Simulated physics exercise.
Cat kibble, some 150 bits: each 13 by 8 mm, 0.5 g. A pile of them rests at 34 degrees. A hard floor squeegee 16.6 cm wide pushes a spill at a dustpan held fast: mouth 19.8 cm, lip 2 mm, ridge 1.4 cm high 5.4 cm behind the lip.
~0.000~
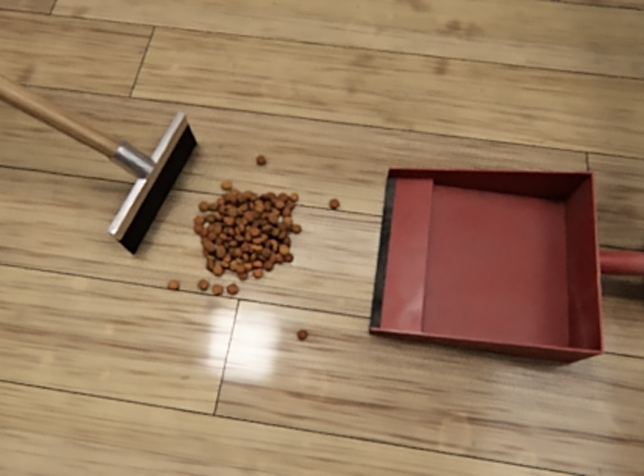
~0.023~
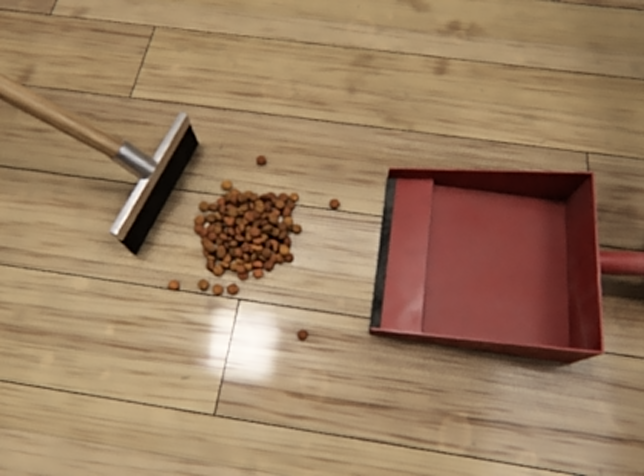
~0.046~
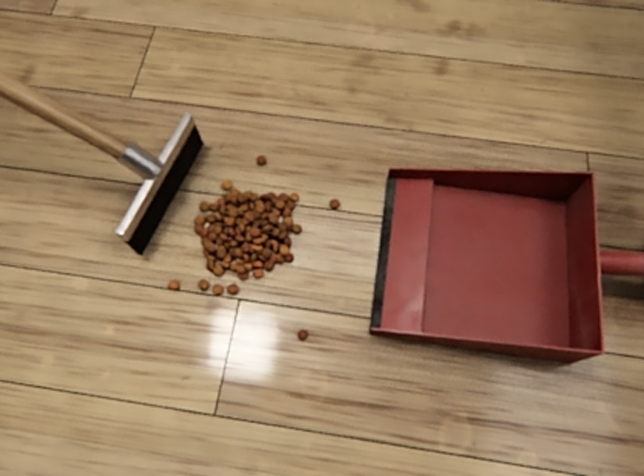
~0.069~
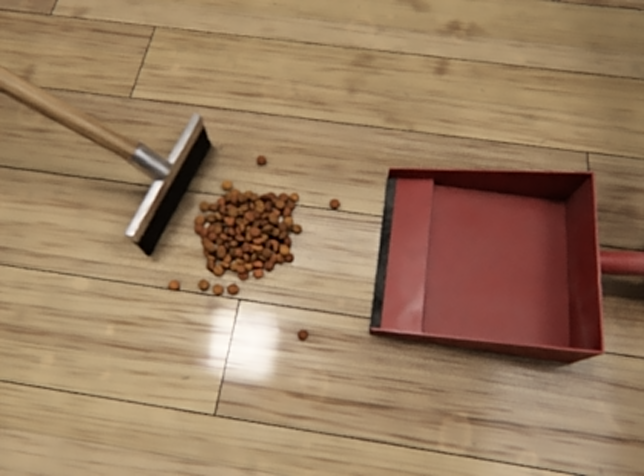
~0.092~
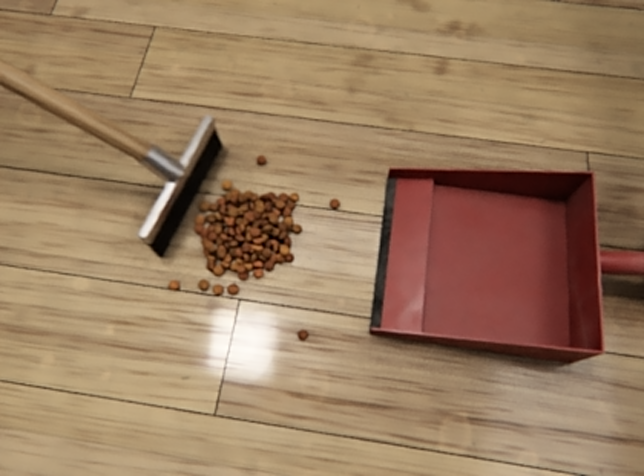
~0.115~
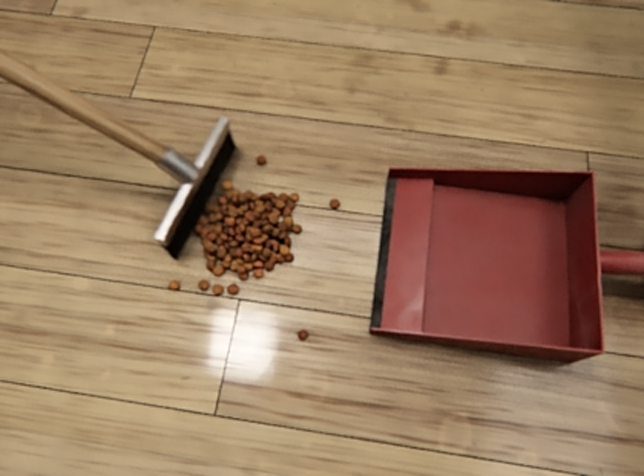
A squeegee with a black blade and a wooden handle slides slowly rightward from the left side of a wood-plank floor, seen from above by a still camera. Right of it lies a heap of small brown kibble with a few loose pieces around it, and a red dustpan sits at the right. The blade closes the short gap and meets the heap's left edge, while the pile barely changes and the dustpan stays still.
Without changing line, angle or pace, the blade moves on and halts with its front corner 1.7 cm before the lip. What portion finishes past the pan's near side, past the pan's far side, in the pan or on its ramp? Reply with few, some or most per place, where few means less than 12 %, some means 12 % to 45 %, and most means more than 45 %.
Past the pan's near side = few, past the pan's far side = few, in the pan or on its ramp = some.
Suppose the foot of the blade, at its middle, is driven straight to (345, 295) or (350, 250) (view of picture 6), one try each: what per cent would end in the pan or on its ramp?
I'd expect about 25 percent, then about 35 percent.
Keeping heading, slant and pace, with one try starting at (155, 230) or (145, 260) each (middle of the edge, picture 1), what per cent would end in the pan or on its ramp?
Close to 35 in a hundred, then close to 30 in a hundred.
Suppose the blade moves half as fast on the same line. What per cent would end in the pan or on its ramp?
In that case close to 10 per cent.
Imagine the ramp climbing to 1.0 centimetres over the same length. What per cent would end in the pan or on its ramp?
Then around 25 percent, ramp counted.
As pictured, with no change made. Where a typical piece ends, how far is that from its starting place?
Median shift: Approx. 14 cm.
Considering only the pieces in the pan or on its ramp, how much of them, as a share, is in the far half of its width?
Some 60 per cent.
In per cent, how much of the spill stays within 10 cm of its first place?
That share is some 10 percent.
After 0.24 s, middle of the blade 12 cm from the lip; 0 % over the lip, far side 0 %, near side 0 %.
After 0.33 s, middle of the blade 5 cm from the lip; 0 % over the lip, far side 0 %, near side 5 %.
After 0.55 s, middle of the blade 4 cm from the lip; 20 % over the lip, far side 0 %, near side 5 %.
By 1.0 s all is still; near side 5 %, far side 0 %, pan 20 %, in front of the lip or behind the blade 70 %.
